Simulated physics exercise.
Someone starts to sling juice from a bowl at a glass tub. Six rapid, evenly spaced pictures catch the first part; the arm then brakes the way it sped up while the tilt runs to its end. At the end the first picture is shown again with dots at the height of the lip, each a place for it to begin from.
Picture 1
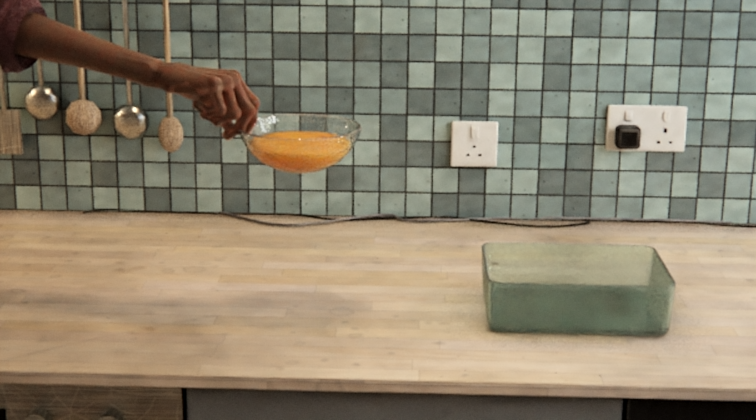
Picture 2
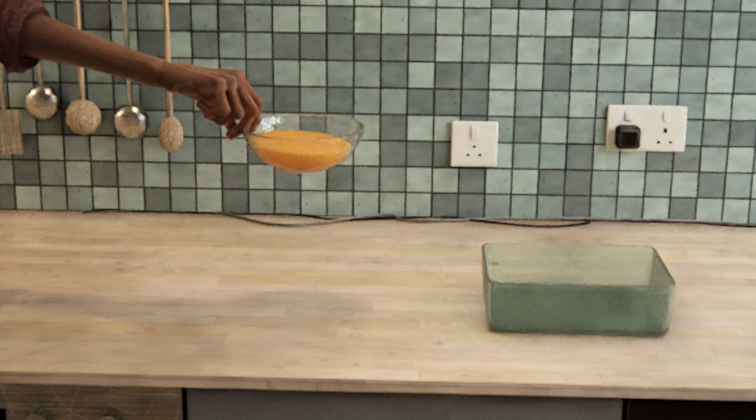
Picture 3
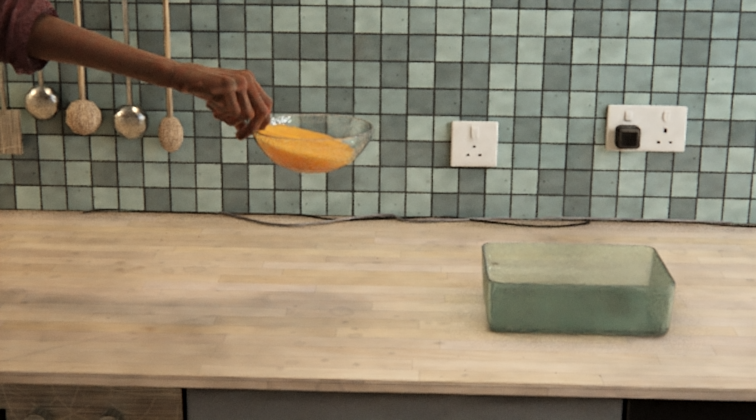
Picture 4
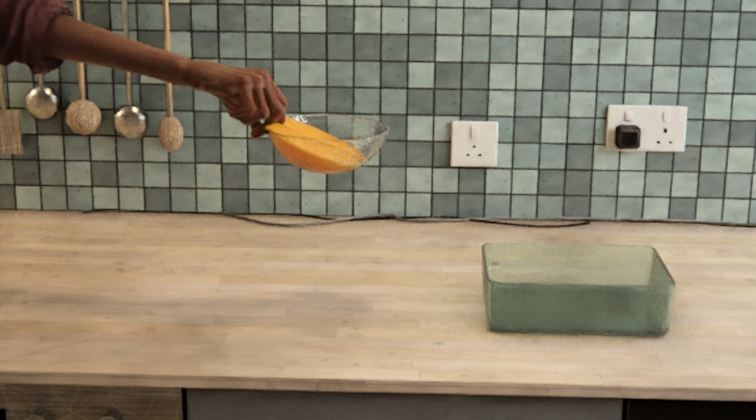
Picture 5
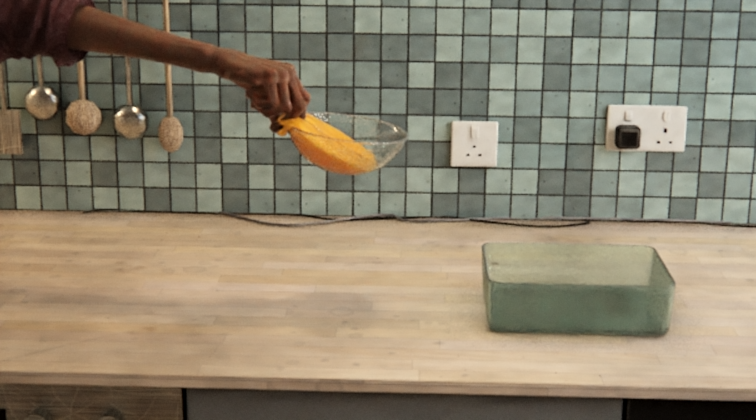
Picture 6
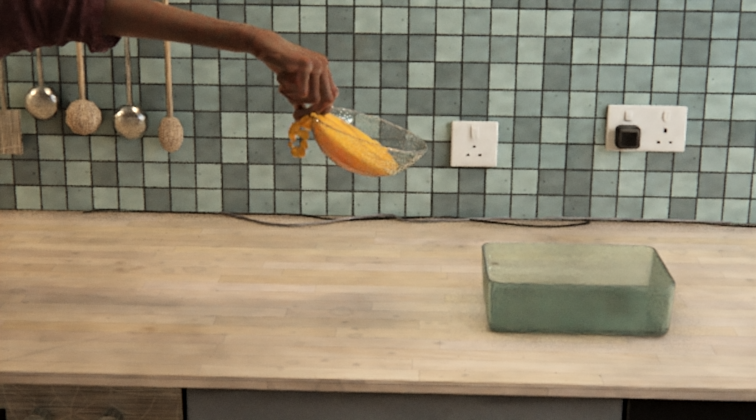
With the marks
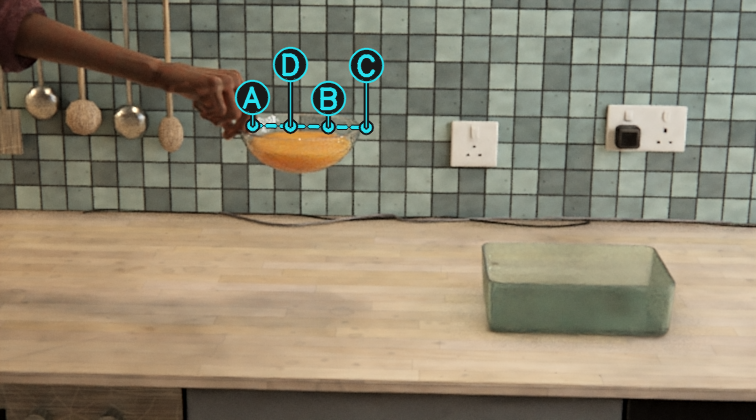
A hand moved a clear glass bowl of orange juice rightward above a wooden counter, tilting it as the juice sloshed up and over the side near the fingers, while a green glass tub sat still.
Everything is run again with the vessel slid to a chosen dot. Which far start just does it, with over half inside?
Use place B.
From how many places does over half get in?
Two.
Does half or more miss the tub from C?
No, not at all.
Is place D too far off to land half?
Yes.
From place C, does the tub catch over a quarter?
Yes.
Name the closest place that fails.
The answer is D.
In cyan, A at (252, 125); B at (328, 126); C at (366, 127); D at (290, 126).
If A is chosen, about 1 % lands in the tub, 97 % falls short.
If B is chosen, about 62 % lands in the tub, 24 % falls short and 14 % goes beside or beyond.
If C is chosen, about 74 % lands in the tub, 10 % falls short and 16 % goes beside or beyond.
If D is chosen, about 34 % lands in the tub, 58 % falls short and 7 % goes beside or beyond.
